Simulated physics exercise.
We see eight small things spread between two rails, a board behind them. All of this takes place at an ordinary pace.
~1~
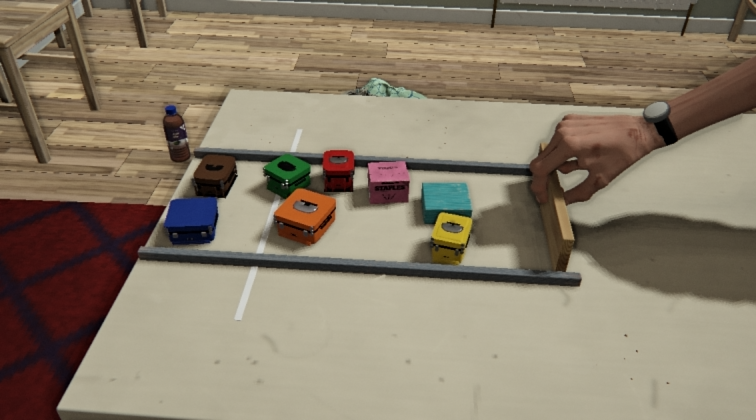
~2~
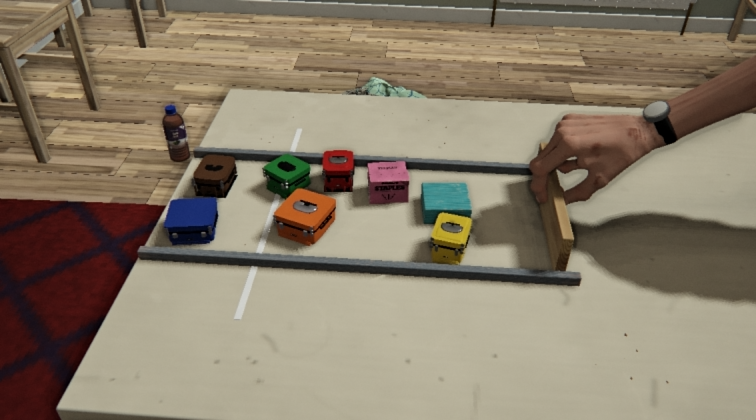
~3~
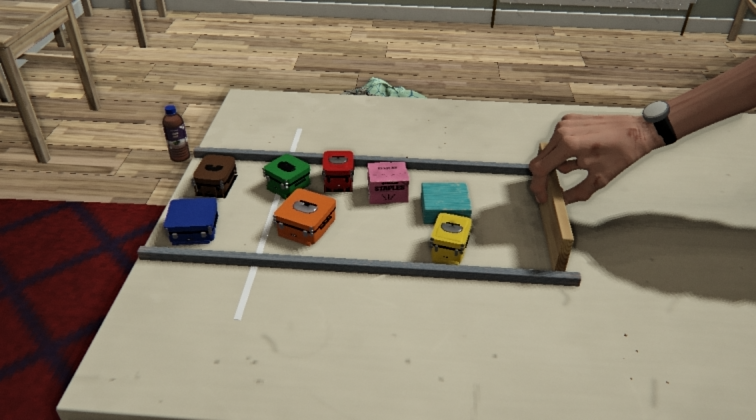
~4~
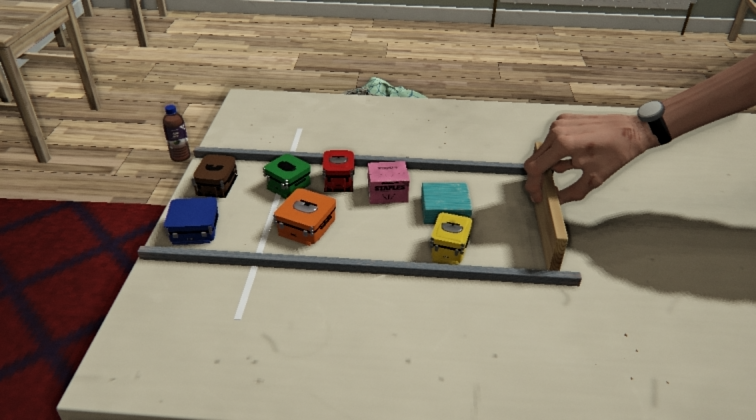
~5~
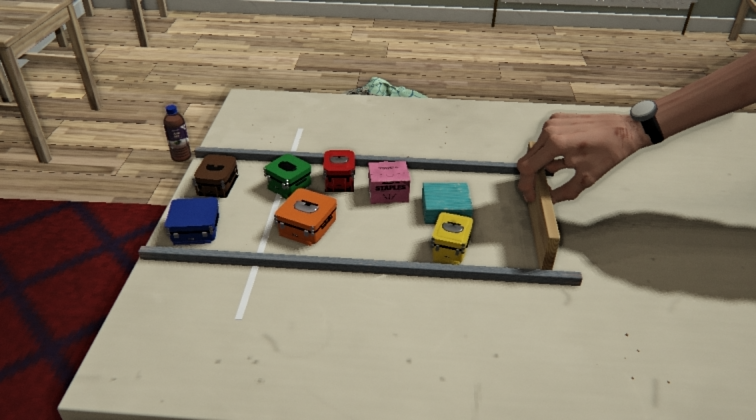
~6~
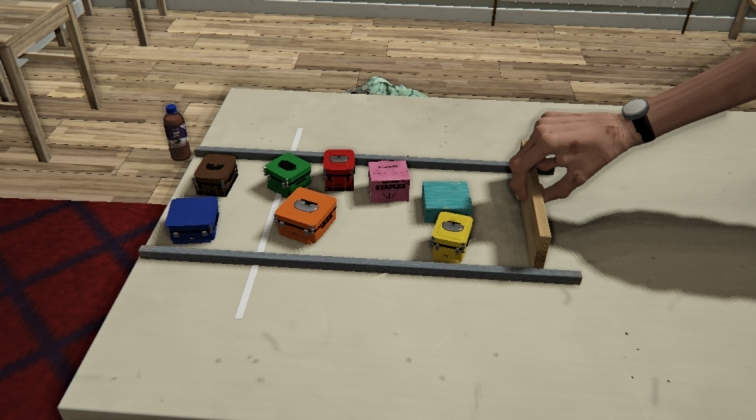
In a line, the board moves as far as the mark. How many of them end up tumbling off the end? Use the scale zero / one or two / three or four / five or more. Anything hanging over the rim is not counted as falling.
On that scale it is one or two.
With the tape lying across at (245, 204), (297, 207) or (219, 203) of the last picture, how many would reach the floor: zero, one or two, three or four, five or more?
In that order: Three to four; one to two; at least five.
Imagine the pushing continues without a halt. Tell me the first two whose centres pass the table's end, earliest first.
First the brown case, next the green case.
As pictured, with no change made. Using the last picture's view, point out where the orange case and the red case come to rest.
The orange case settles near (214, 214); as for the red case, near (195, 158).
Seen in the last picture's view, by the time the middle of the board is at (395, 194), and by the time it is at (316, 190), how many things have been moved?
The counts are 5 and 7.
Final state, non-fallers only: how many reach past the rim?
Overhanging ones - 2.
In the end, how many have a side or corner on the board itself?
Tally at the end: 2.
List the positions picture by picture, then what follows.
In the first frame, blue case (193, 222); brown case (216, 176); green case (288, 177); board (552, 204); tape (275, 207).
In the second frame, brown case (216, 177); yellow case (451, 239).
In the third frame, green case (288, 177); board (551, 204).
In the fourth frame, blue case (193, 221); orange case (306, 217).
In the fifth frame, brown case (217, 177); turquoise block (447, 202).
In the sixth frame, blue case (194, 221); brown case (217, 176); green case (289, 175); board (531, 202); tape (275, 206).
Early on, none off yet; blue case at rest near (194, 221); brown case at rest near (217, 176); green case at rest near (289, 175).
A while later, none off yet; blue case at rest near (194, 221); brown case at rest near (215, 176); green case travelled about its own width near (249, 173).
Further along, none off yet; blue case at rest near (194, 221); brown case leaning well over near (154, 202); green case travelled well along near (190, 173).
Finally, the number that fall off is one or two; lost, green case and brown case.
